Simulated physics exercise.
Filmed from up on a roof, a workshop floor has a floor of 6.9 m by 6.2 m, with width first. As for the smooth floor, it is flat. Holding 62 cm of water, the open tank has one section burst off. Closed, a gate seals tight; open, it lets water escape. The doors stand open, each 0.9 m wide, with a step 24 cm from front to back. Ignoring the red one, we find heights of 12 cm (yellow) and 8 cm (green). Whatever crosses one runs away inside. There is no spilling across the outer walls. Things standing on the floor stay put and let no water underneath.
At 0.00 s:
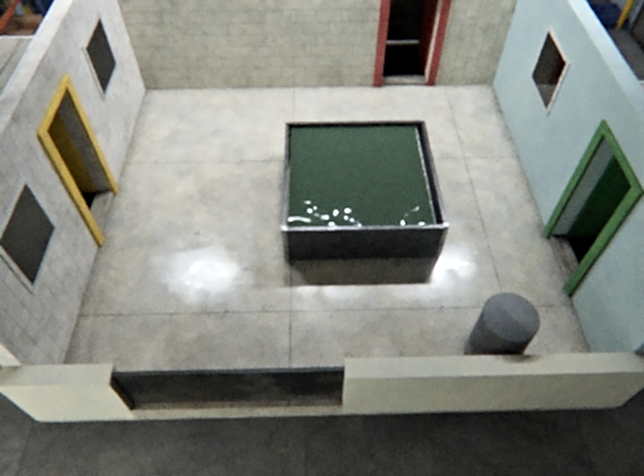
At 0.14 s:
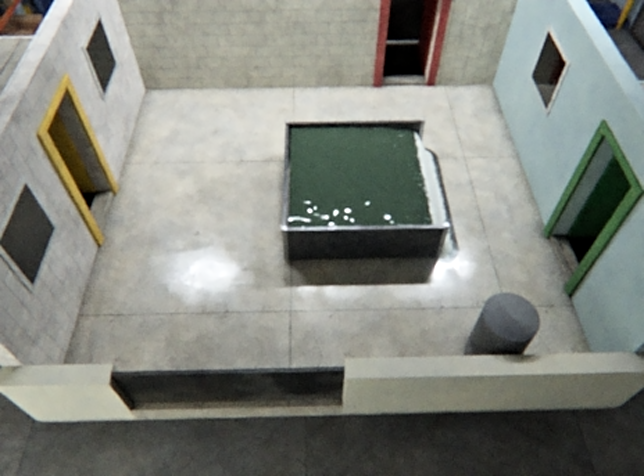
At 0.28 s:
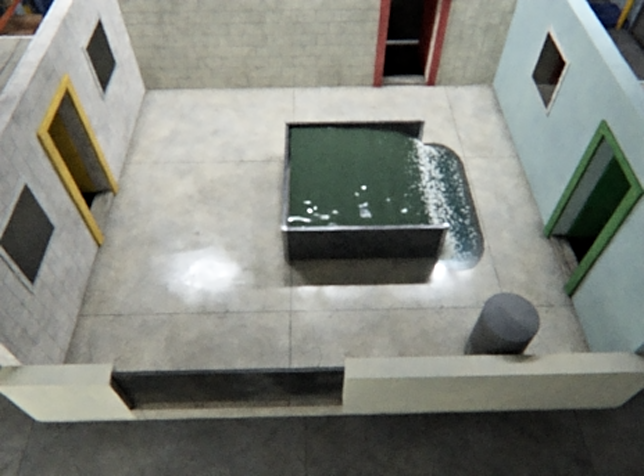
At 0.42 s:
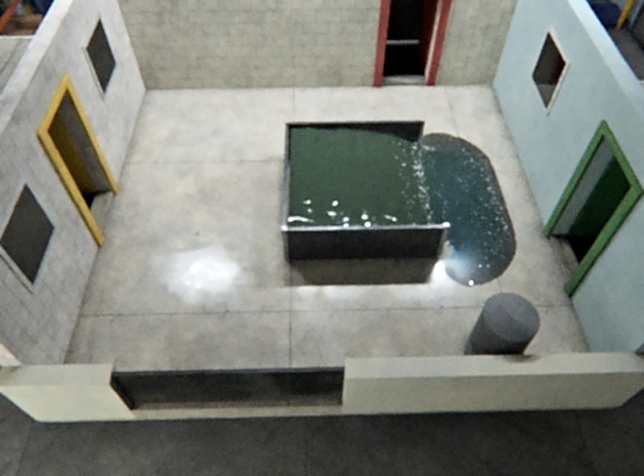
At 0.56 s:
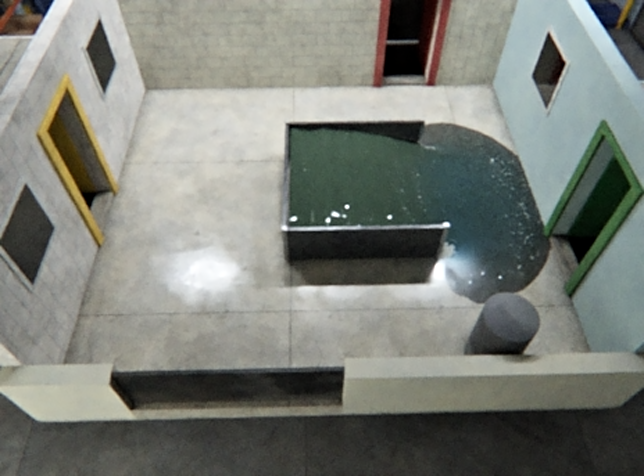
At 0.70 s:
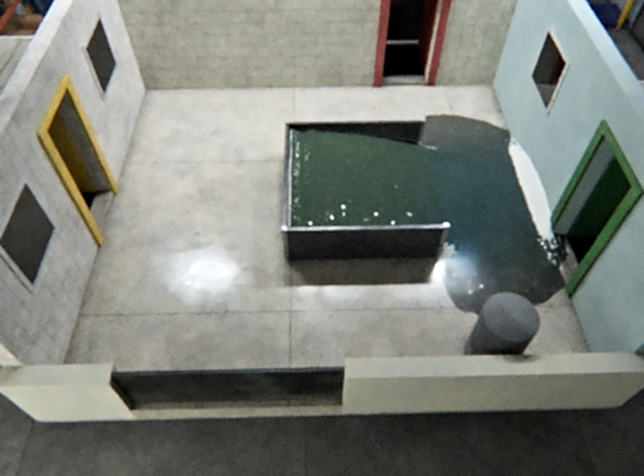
Dark green water pours from the tank's open right side and spreads across the floor.
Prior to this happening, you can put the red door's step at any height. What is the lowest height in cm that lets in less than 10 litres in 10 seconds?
14 cm.
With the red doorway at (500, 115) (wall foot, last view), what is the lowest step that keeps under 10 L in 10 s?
19 cm.
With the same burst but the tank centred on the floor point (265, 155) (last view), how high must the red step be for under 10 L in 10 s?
At least roughly 18 cm high.
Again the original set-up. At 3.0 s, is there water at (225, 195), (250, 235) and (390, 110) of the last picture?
So, in order, I'd say stayed dry, then stayed dry, then got wet.
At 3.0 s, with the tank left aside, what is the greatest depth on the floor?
Around 46 centimetres.
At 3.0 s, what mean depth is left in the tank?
I'd put it at some 15 centimetres on average.
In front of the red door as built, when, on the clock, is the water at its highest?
3.4 s.
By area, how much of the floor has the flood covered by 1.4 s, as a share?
Close to 20 per cent of it is wet.
After 1.4 s water covers 20 % of the floor, deepest (44 cm) near (511, 202); it has not reached the red door.
After 3.0 s water covers 35 % of the floor, deepest (46 cm) near (514, 383); 15 cm at the red door, 3 litres in over its 9 cm step.
After 10.0 s water covers 100 % of the floor, deepest (11 cm) near (215, 389); 7 cm at the red door, 44 litres in over its 9 cm step.
At the red door as built, the water arrived by 2.2 s and peaked near 16 cm at 3.4 s.
Run again over the same 10 s with other heights there, 14 litres in over 13 cm, 5 litres over 15.5 cm. The limit of 10 litres is kept from about 14 cm up.
